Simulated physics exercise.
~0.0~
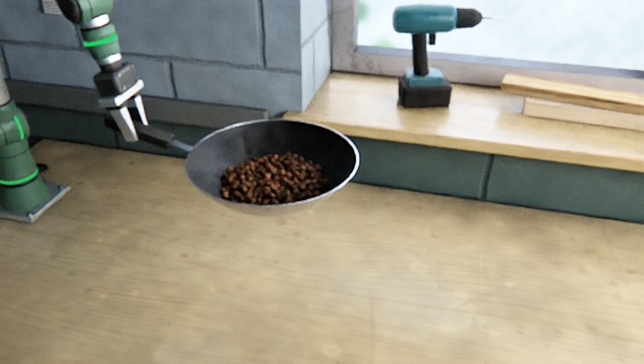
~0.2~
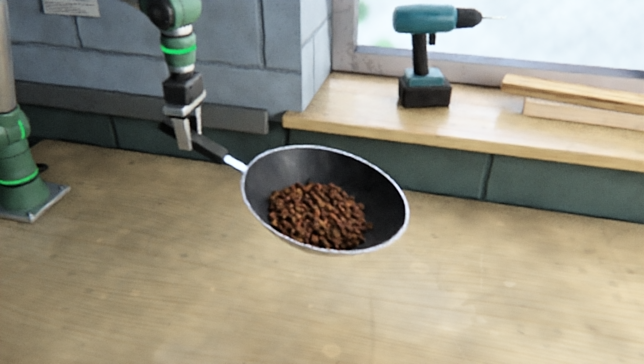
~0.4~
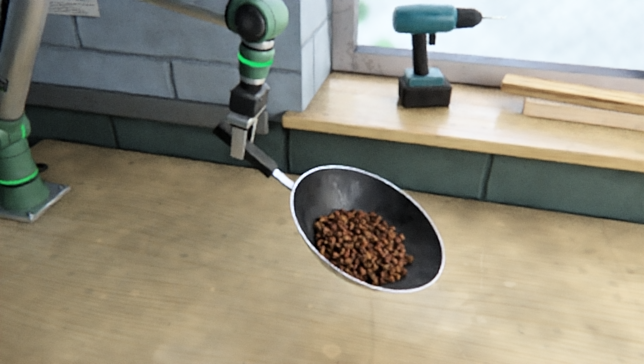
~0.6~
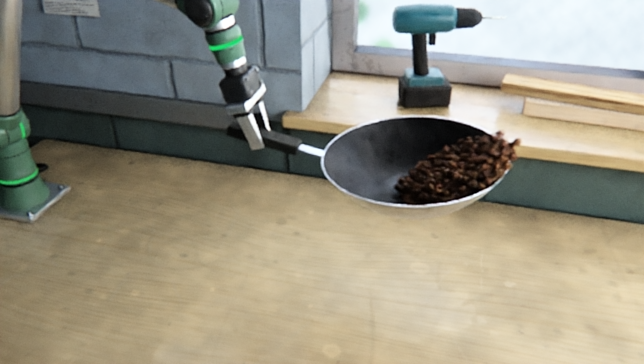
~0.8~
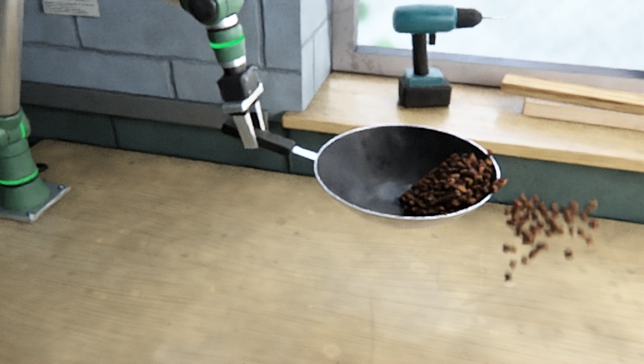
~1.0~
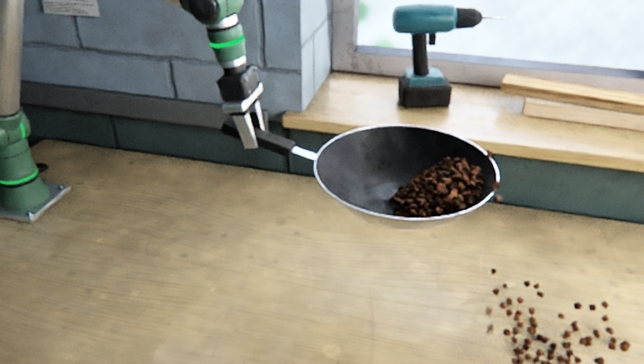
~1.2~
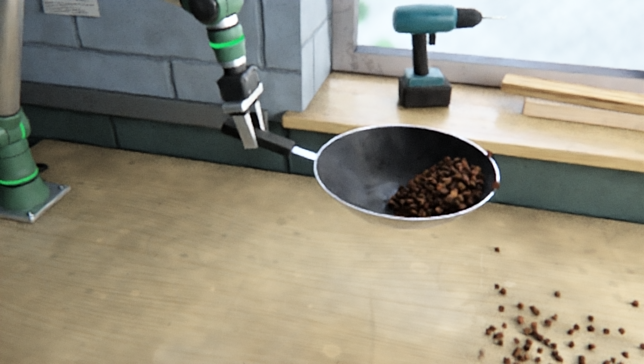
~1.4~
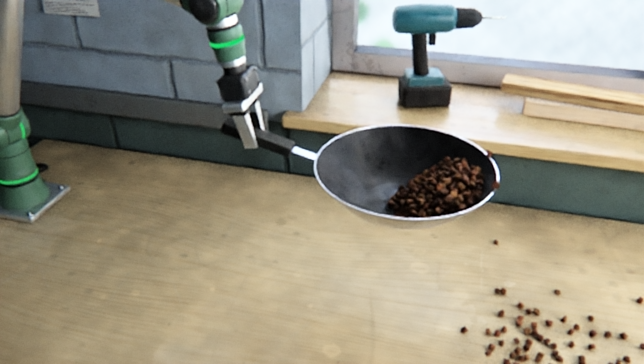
A green and grey robot arm swung a dark wok of brown pellets right and toward the viewer, then moved it back up, and some pellets flew over the far right rim and scattered across the wooden table while most stayed inside.
